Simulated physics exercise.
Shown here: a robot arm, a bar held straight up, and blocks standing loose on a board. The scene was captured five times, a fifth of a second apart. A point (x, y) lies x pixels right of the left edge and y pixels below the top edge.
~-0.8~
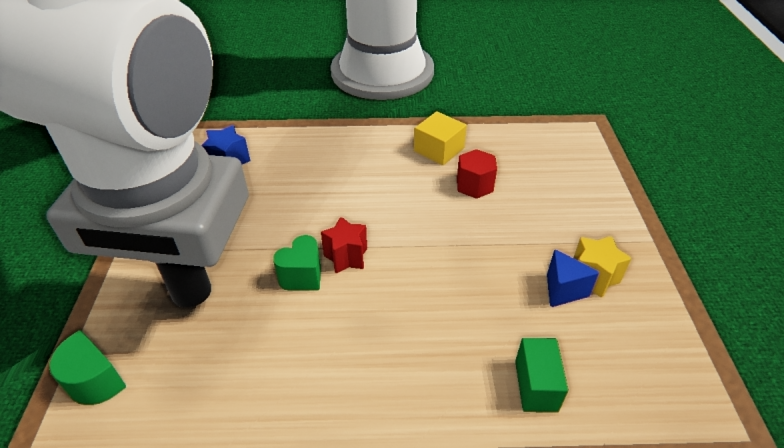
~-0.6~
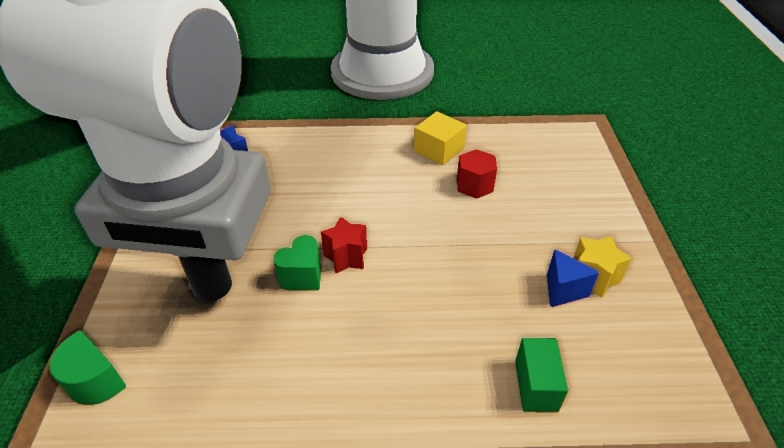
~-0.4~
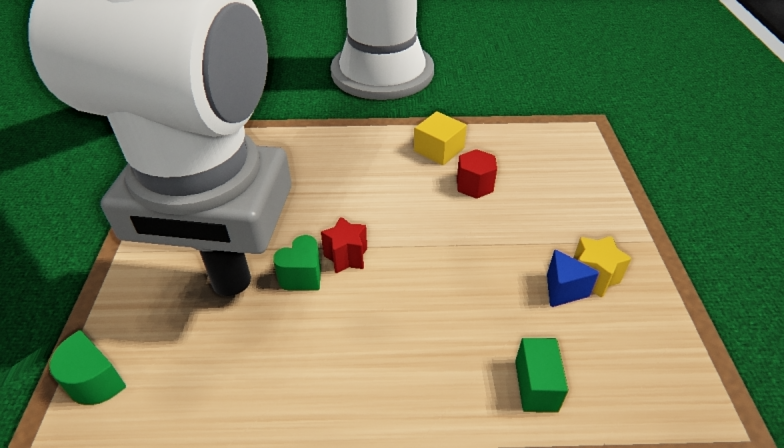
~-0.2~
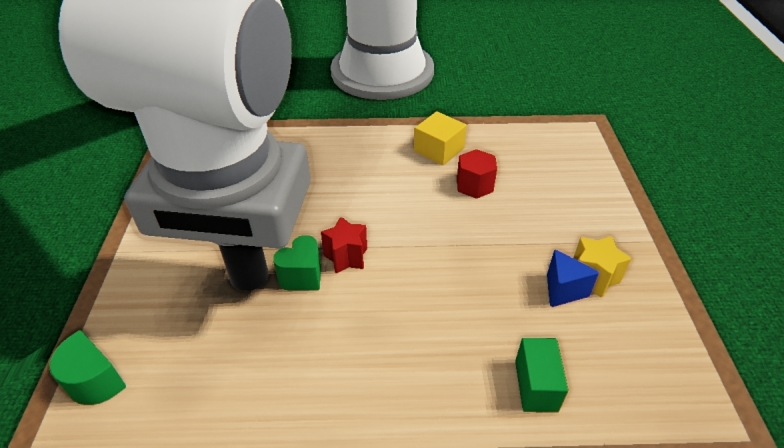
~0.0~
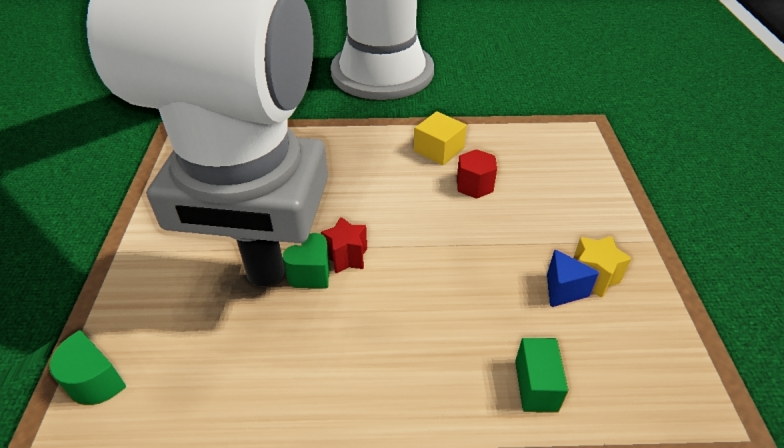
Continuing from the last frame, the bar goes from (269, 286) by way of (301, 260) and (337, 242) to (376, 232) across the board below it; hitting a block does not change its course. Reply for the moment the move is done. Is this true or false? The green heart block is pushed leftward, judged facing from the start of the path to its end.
Answer: False.
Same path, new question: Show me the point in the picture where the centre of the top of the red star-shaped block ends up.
The middle of its top is at (447, 230).
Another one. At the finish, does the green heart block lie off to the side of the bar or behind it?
The answer is no.
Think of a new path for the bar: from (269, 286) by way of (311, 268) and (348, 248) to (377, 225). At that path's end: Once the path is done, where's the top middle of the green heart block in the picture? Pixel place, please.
Pixel (416, 205).
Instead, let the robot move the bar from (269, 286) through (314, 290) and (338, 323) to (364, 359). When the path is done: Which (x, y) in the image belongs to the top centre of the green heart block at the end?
Just about (348, 246).
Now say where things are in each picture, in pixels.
The first frame shows tip of the bar at (192, 292), middles of tops, green heart block at (298, 253), red star-shaped block at (345, 233).
The second frame shows bar at (213, 287), nothing pushed.
The third frame shows bar at (232, 282), nothing pushed.
The fourth frame shows bar at (250, 277), nothing pushed.
The fifth frame shows bar at (266, 272), green heart block at (308, 250), red star-shaped block at (345, 233).
On the path given first. One third of the way, bar at (299, 246); green heart block at (341, 233), turned 20° clockwise; red star-shaped block at (378, 224), turned 25° clockwise.
Two thirds of the way, bar at (336, 228); green heart block at (376, 221), turned 45° clockwise; red star-shaped block at (414, 223), turned 45° clockwise.
At the end, bar at (375, 219); green heart block at (413, 218), turned 70° clockwise; red star-shaped block at (447, 230), turned 70° clockwise.
